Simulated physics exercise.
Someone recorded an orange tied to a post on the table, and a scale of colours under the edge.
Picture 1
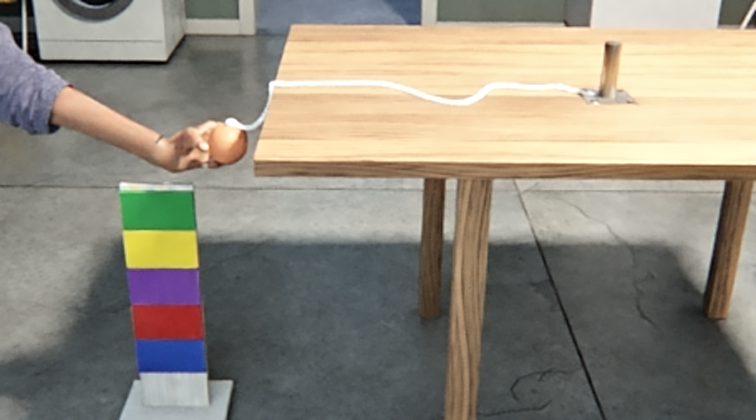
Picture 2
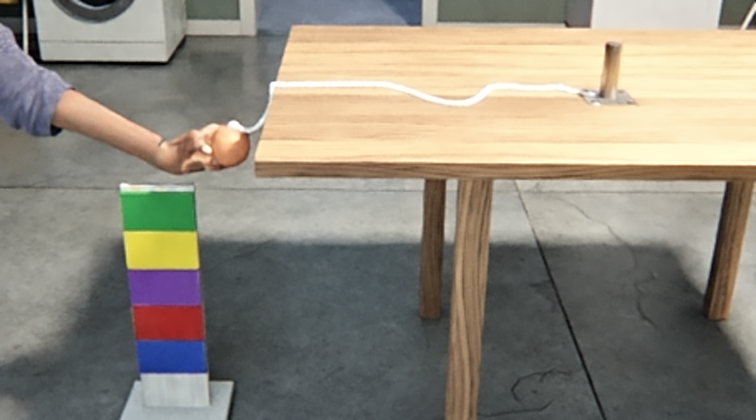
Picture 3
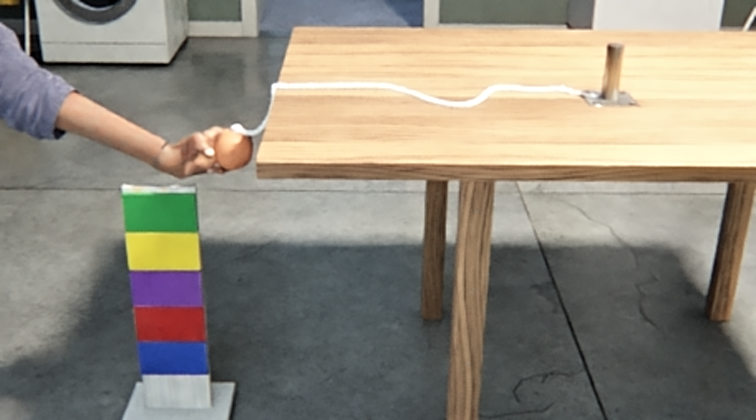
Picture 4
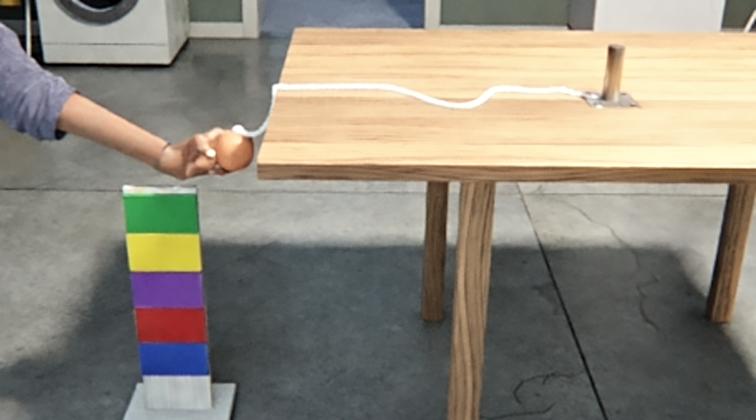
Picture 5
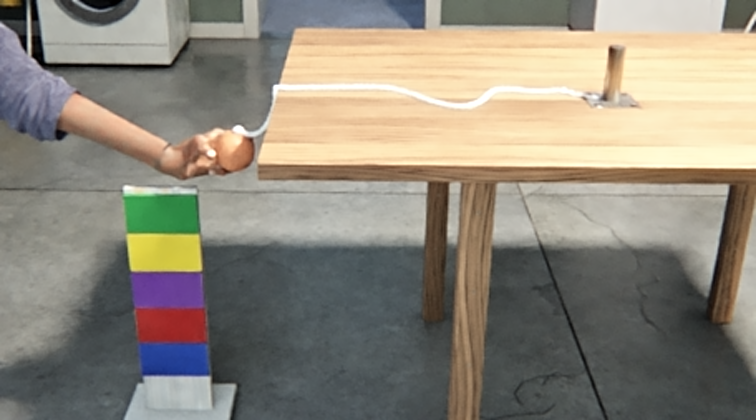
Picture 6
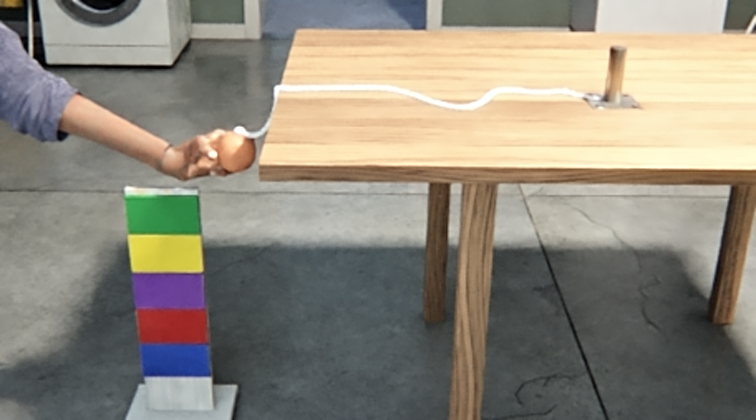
Hand holding an orange tied to a white cord beside a wooden table, near a coloured scale, staying almost still.
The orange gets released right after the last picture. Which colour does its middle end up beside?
Yellow.
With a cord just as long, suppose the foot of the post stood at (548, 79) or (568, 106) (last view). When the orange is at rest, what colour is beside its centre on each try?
The first case gives purple, the second gives purple.
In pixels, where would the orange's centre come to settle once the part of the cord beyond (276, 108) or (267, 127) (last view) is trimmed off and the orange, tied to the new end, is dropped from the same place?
Estimated pixels: (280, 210) then (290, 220).
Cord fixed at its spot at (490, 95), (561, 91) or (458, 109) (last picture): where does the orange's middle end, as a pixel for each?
(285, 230); (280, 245); (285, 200).
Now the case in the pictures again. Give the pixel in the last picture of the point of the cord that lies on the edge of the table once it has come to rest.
The point sits close to (355, 88).
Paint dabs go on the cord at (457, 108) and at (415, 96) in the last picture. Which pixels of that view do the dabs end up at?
End points: Roughly (399, 96); roughly (344, 95).
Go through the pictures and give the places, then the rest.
The first frame shows orange (228, 144); green (157, 212); yellow (161, 250); purple (164, 287); red (167, 323); blue (171, 358).
The second frame shows orange (230, 147); cord through (562, 87) (489, 89) (440, 102) (378, 85) (290, 86).
The third frame shows orange (233, 150).
The fourth frame shows orange (235, 151); cord through (564, 90) (492, 92) (442, 104) (380, 88) (292, 88).
The fifth frame shows orange (235, 151).
The sixth frame shows orange (236, 152); cord through (566, 91) (494, 93) (444, 106) (382, 89) (294, 90).
Early on, orange near (313, 245); level with yellow.
Midway, orange near (276, 254); level with yellow.
Finally, orange near (277, 254); level with yellow. Its middle rests at the yellow band.
